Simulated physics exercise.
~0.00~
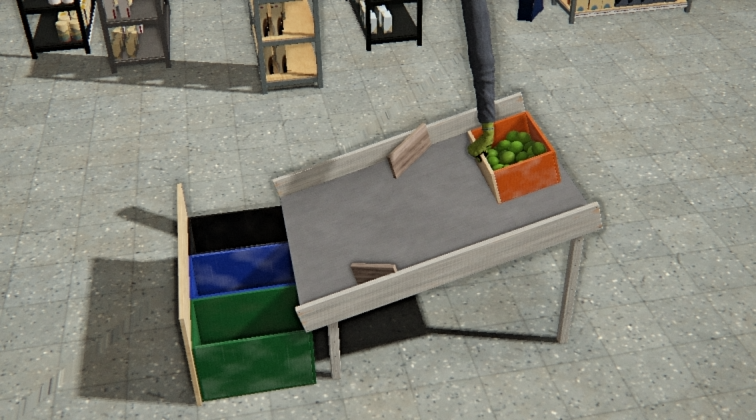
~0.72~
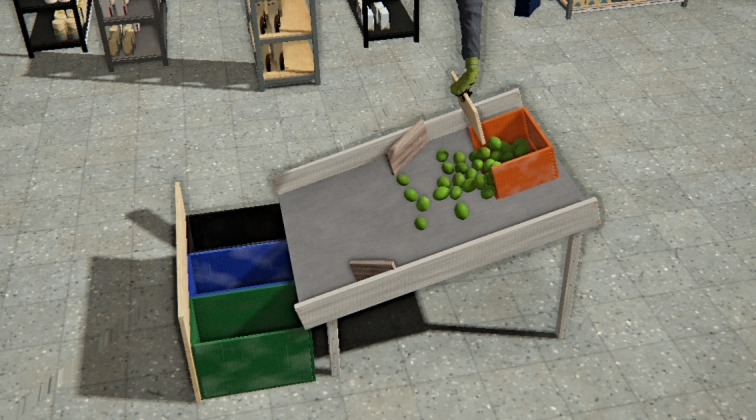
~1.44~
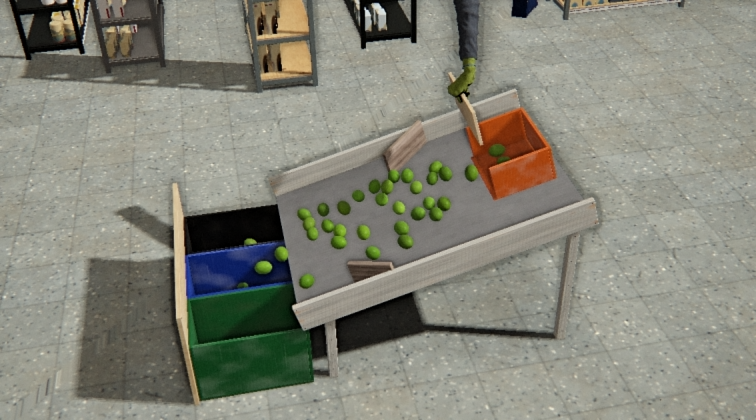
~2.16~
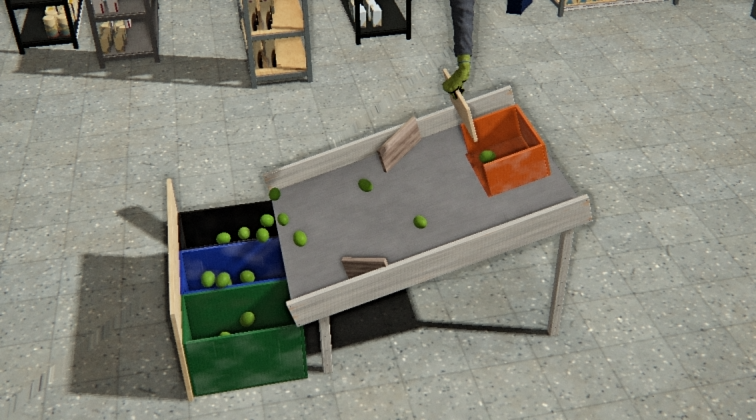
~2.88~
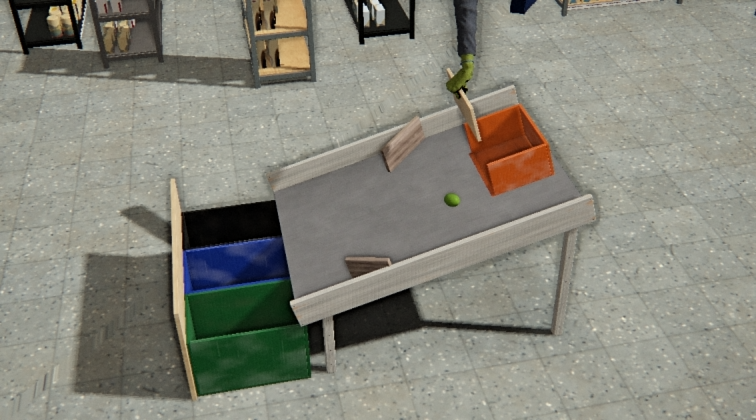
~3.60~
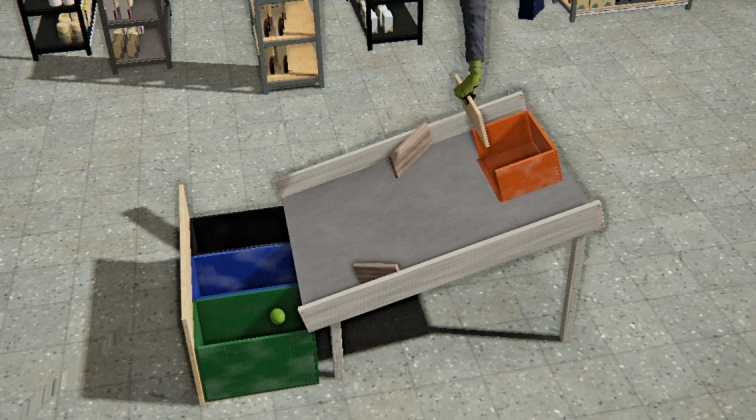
A dark-sleeved arm in a green glove reaches down to a sloping grey table on a tiled floor, seen from above with shelves behind. An orange pen of green limes sits at the table's upper right, two angled boards stand partway down, and black, blue and green bins wait at the lower left. The hand pulls the pen's wooden gate up and holds it tilted. The limes spill out, spread across the slope and roll past the boards, dropping into all three bins. A few stragglers follow, until the pen and table are empty and one lime shows in the green bin.
